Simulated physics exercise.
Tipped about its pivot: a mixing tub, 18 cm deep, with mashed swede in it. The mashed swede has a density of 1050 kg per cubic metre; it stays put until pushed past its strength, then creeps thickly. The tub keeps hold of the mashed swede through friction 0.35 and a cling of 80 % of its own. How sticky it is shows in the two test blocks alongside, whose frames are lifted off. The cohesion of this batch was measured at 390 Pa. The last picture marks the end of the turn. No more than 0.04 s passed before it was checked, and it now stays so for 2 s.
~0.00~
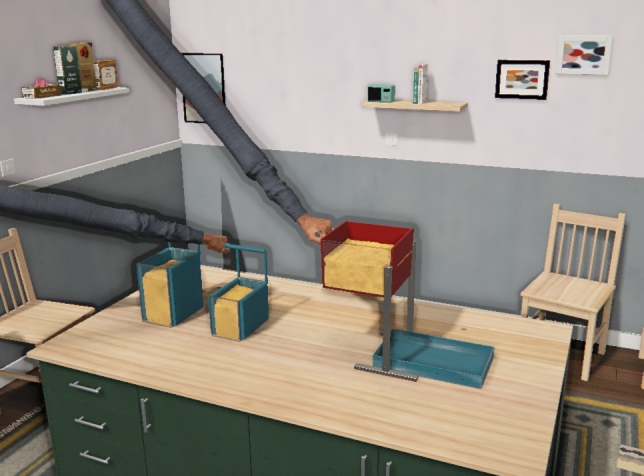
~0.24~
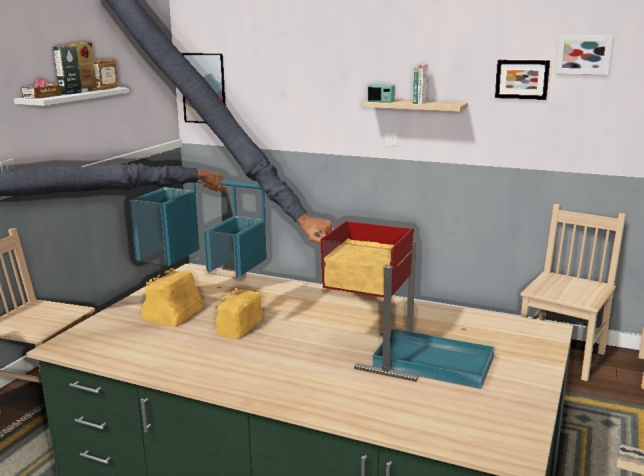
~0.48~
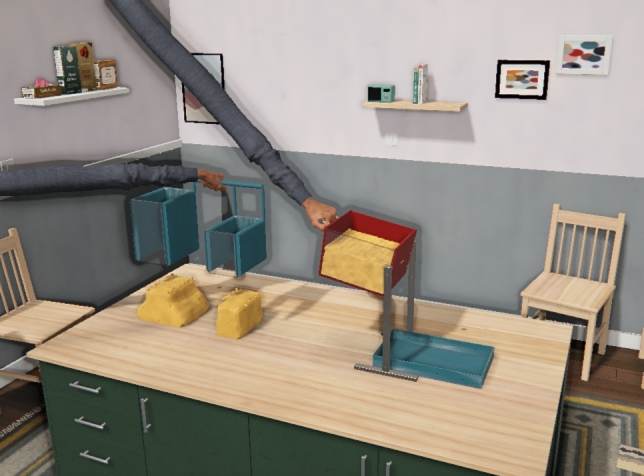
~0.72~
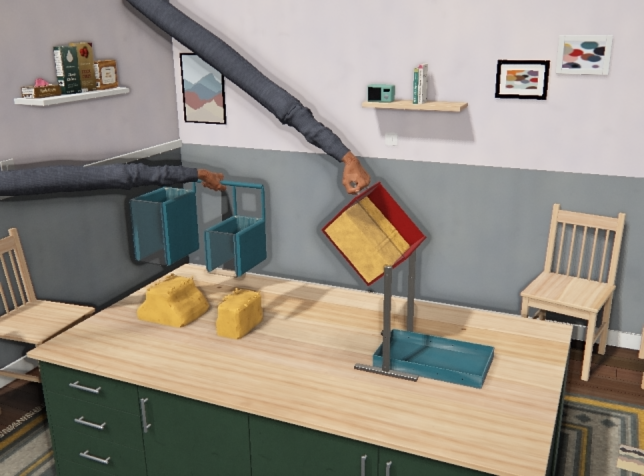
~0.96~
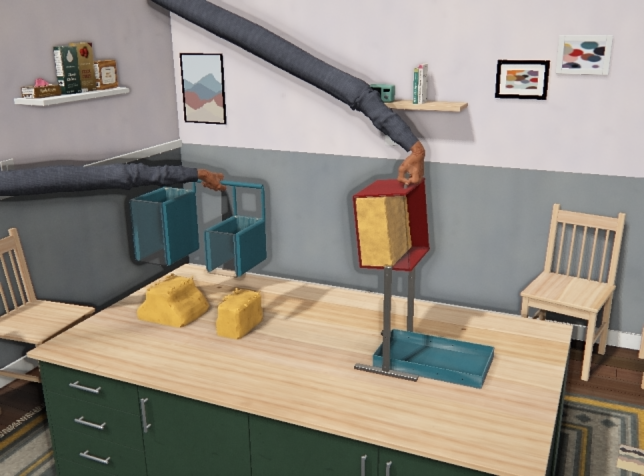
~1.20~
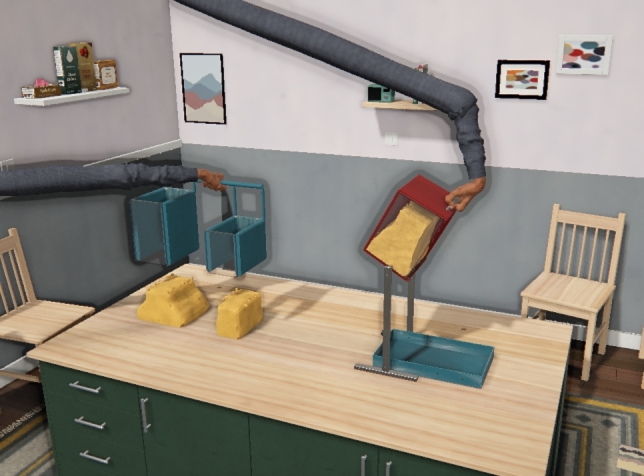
Two blue boxes were lifted by a hand off two yellow lumps, the left one sagging, and then another hand tipped a red tub of yellow mash far over to the right.
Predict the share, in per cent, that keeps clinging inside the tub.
I would say roughly 0 percent.
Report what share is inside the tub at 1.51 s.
About 0 %.
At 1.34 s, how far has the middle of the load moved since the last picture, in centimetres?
It has moved close to 11 cm.
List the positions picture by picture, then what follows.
The first frame shows handle-side rim at (323, 240), tilt 0 degrees; crest of the mashed swede at (377, 266); block heights 22 cm, 14 cm (left to right).
The second frame shows handle-side rim at (323, 240), tilt 0 degrees; crest of the mashed swede at (377, 266); block heights 18 cm, 14 cm (left to right).
The third frame shows handle-side rim at (327, 229), tilt 10 degrees; crest of the mashed swede at (328, 248); block heights 15 cm, 14 cm (left to right).
The fourth frame shows handle-side rim at (357, 199), tilt 46 degrees; crest of the mashed swede at (344, 214); block heights 15 cm, 14 cm (left to right).
The fifth frame shows handle-side rim at (405, 196), tilt 84 degrees; crest of the mashed swede at (385, 199); block heights 15 cm, 14 cm (left to right).
The sixth frame shows handle-side rim at (446, 221), tilt 118 degrees; crest of the mashed swede at (400, 212); block heights 15 cm, 14 cm (left to right).
After 1.34 s, the tub is at 118 degrees and holds 44 %.
After 1.51 s, the tub is at 118 degrees and holds 0 %.
After 1.68 s, the tub is at 118 degrees and holds 0 %.
After 1.85 s, the tub is at 118 degrees and holds 0 %.
After 3.20 s, the tub is at 118 degrees and holds 0 %.
